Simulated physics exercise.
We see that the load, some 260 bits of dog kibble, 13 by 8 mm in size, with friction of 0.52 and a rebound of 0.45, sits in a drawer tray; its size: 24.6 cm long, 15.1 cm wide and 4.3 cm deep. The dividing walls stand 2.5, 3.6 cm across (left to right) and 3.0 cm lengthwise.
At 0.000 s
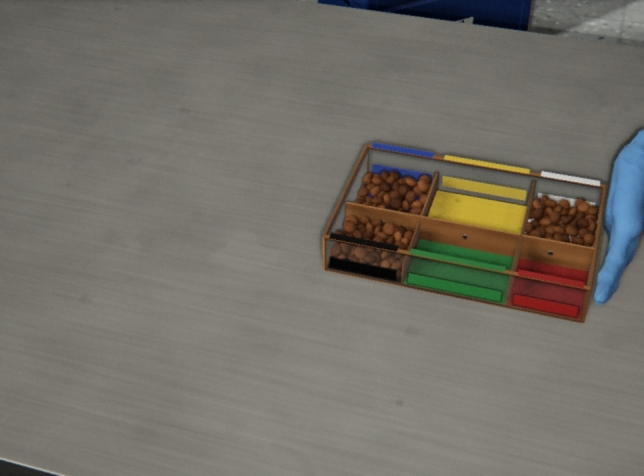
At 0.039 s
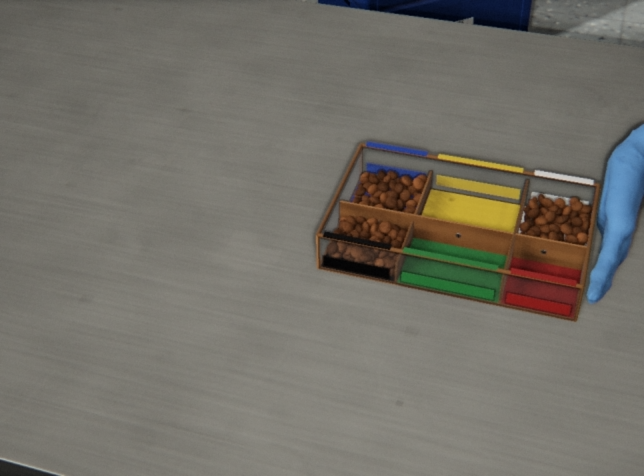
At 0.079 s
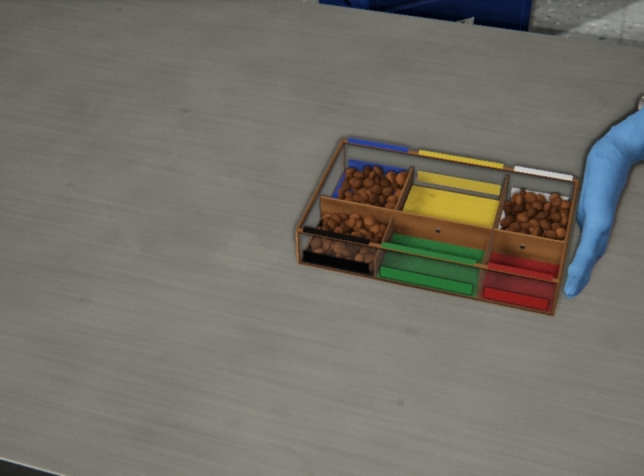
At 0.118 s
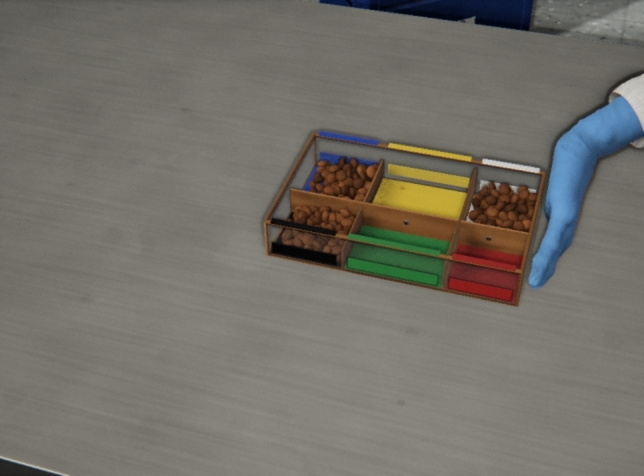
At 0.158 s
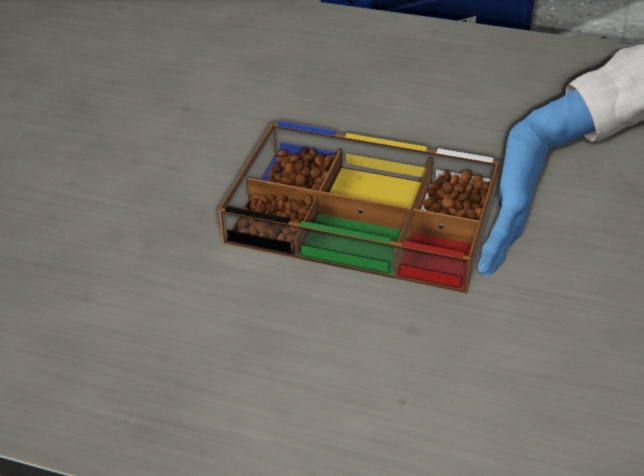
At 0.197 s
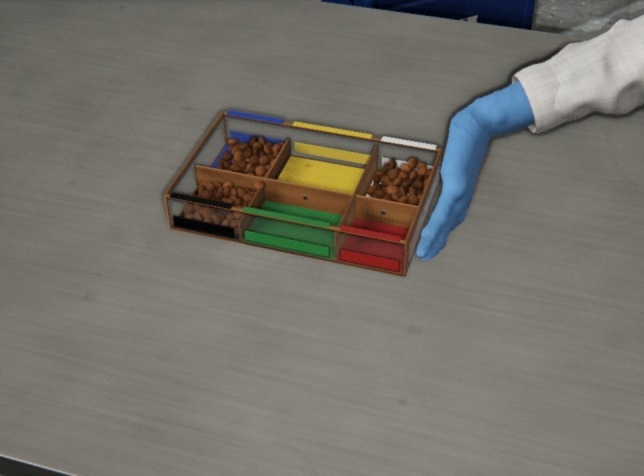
On a grey tabletop, a blue-gloved hand at the right side of a divided tray, with small brown pieces in its blue, black and white sections, pushes it steadily leftward and slightly away, the white-sleeved arm coming into view.
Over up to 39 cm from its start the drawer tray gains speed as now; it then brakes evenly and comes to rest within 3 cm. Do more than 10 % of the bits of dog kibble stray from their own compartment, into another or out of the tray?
My guess is the moved share is higher than ten percent.
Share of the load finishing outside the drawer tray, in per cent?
Share outside: Roughly 10 percent.
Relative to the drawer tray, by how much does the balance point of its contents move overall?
I'd put it at about 0.0 centimetres.
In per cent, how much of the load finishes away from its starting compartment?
Roughly 15%.
After 0.28 s, tilt 0 degrees; blue 30 %, black 30 %, white 35 %; 0 % away from where they began.
After 0.35 s, tilt 0 degrees; blue 30 %, black 30 %, white 35 %; 0 % away from where they began.
Then, at 0.41 s, tilt 0 degrees; blue 25 %, black 30 %, white 30 %, in the air 10 %; 15 % away from where they began.
Then, at 0.47 s, tilt 0 degrees; blue 25 %, black 25 %, white 30 %, in the air 10 %; 15 % away from where they began.
In the end, at 1.4 s, blue 25 %, outside 10 %, black 25 %, white 30 %, yellow 5 %; 15 % away from where they began.
